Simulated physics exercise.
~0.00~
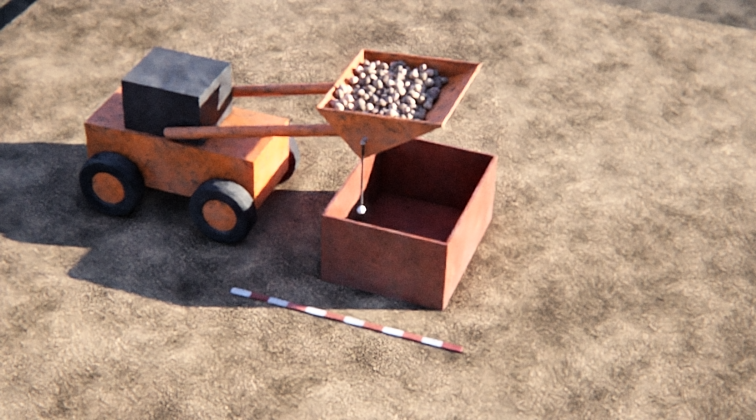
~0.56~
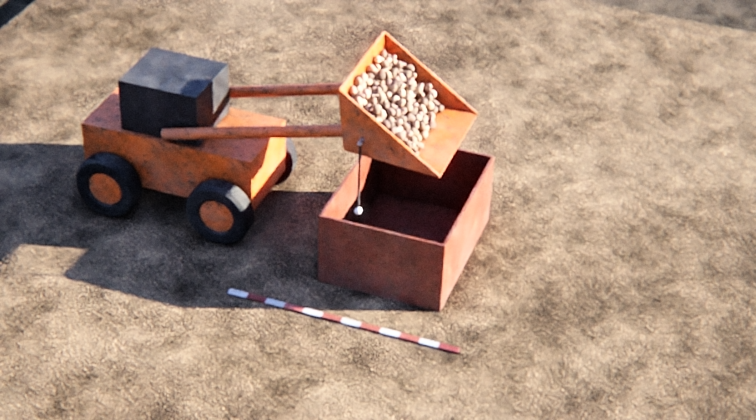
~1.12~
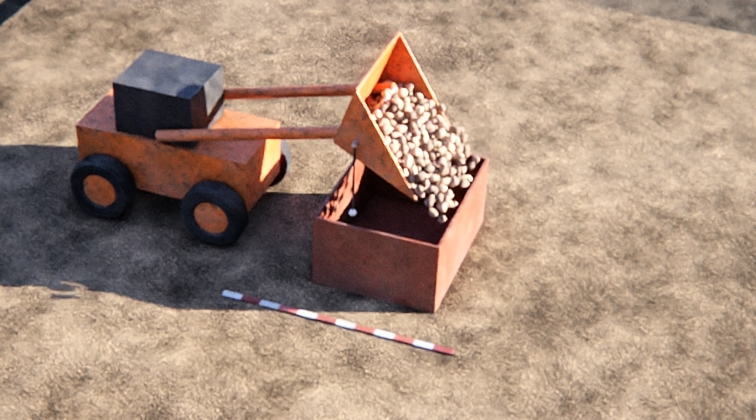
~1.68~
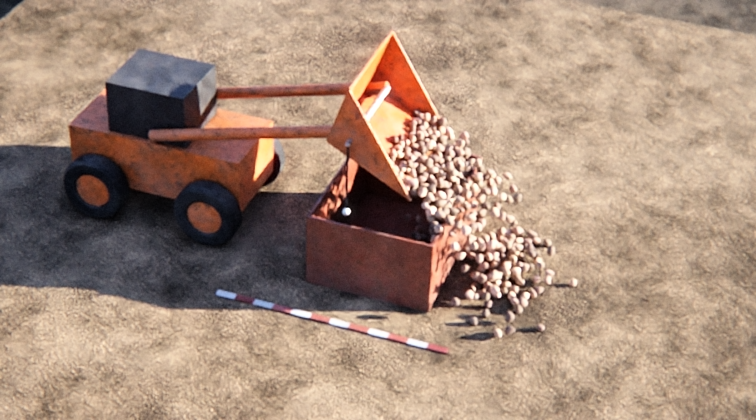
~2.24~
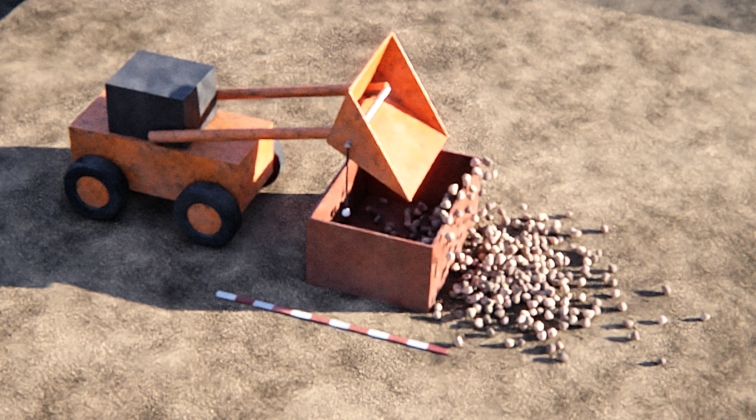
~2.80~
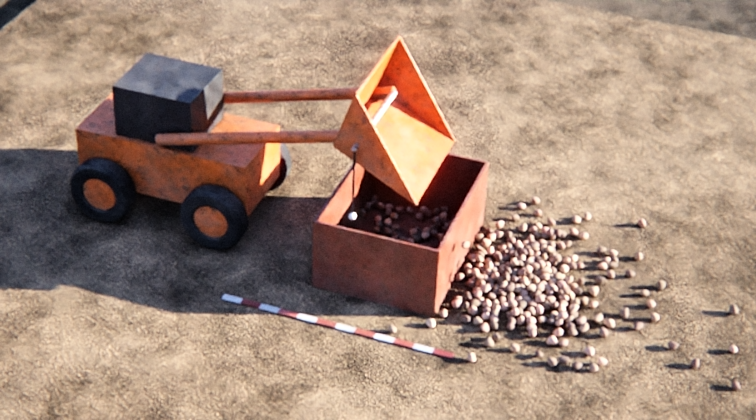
We see an orange loader tip its raised bucket of small rounded stones over a reddish open bin, then hold it still as the stones slide out to the right, some landing inside while most spill past the far side and spread across the ground.
